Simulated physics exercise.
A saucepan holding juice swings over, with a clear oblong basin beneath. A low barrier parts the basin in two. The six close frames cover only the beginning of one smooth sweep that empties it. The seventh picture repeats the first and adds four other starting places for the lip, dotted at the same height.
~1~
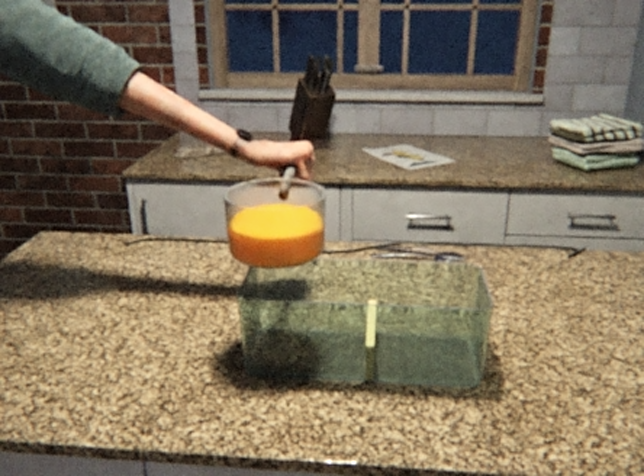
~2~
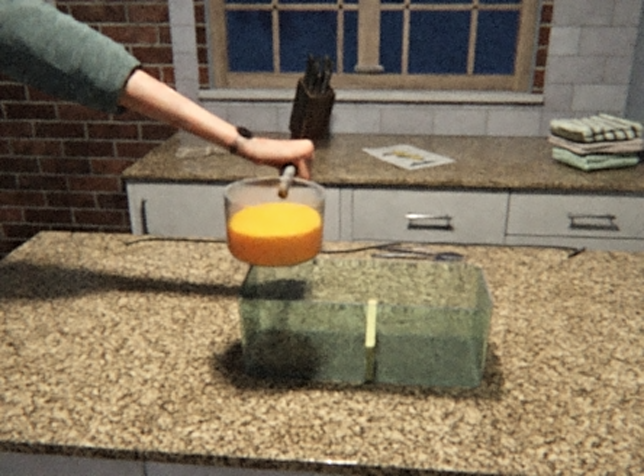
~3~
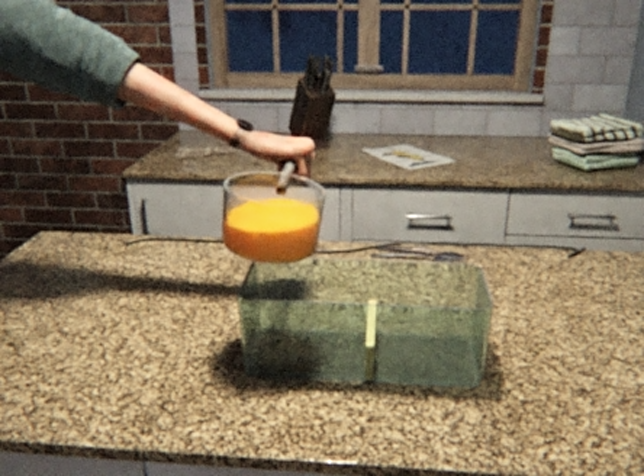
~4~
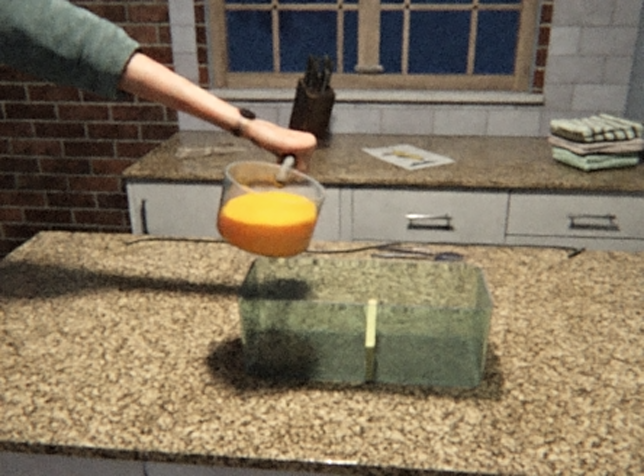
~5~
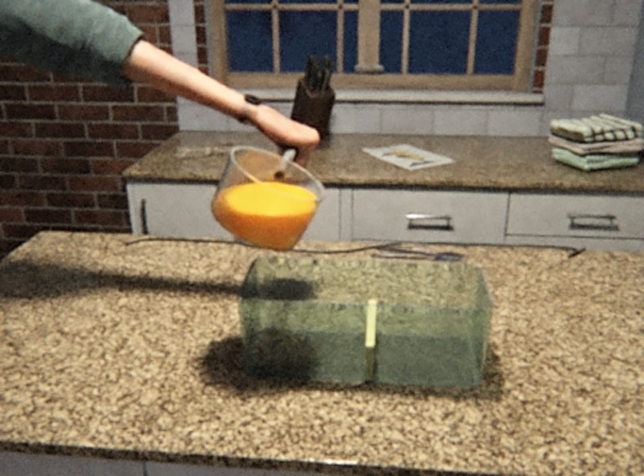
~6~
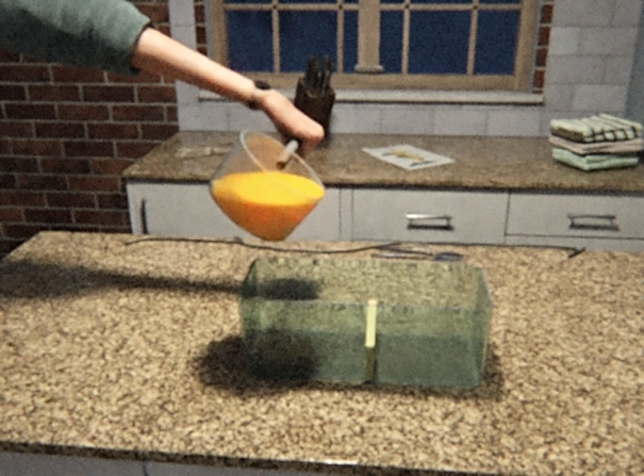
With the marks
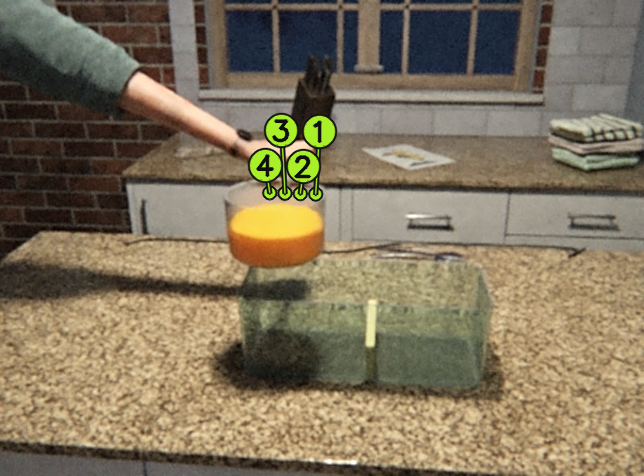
A hand holding a clear saucepan of orange juice above a divided glass basin, gradually tilting it to the right.
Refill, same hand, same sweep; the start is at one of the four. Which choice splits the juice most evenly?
Take 2.
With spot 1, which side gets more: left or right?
The right side.
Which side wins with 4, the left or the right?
More ends on the left.
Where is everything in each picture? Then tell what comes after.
Upright, lip at (323, 194); basin from (244, 370) to (482, 383); top of the wall at (371, 321); nothing has left yet.
Upright, lip at (323, 194); nothing has left yet.
Tipped about 7°, lip at (323, 194); nothing has left yet.
Tipped about 15°, lip at (323, 194); nothing has left yet.
Tipped about 26°, lip at (323, 194); nothing has left yet.
Tipped about 38°, lip at (323, 194); nothing has left yet.
On the marked copy, 1 at (315, 194); 2 at (300, 193); 3 at (285, 193); 4 at (269, 192).
For spot 1, about 12 % ends left of the wall and 87 % right of it.
For spot 2, about 43 % ends left of the wall and 56 % right of it.
For spot 3, about 87 % ends left of the wall and 12 % right of it.
For spot 4, about 96 % ends left of the wall and 3 % right of it.
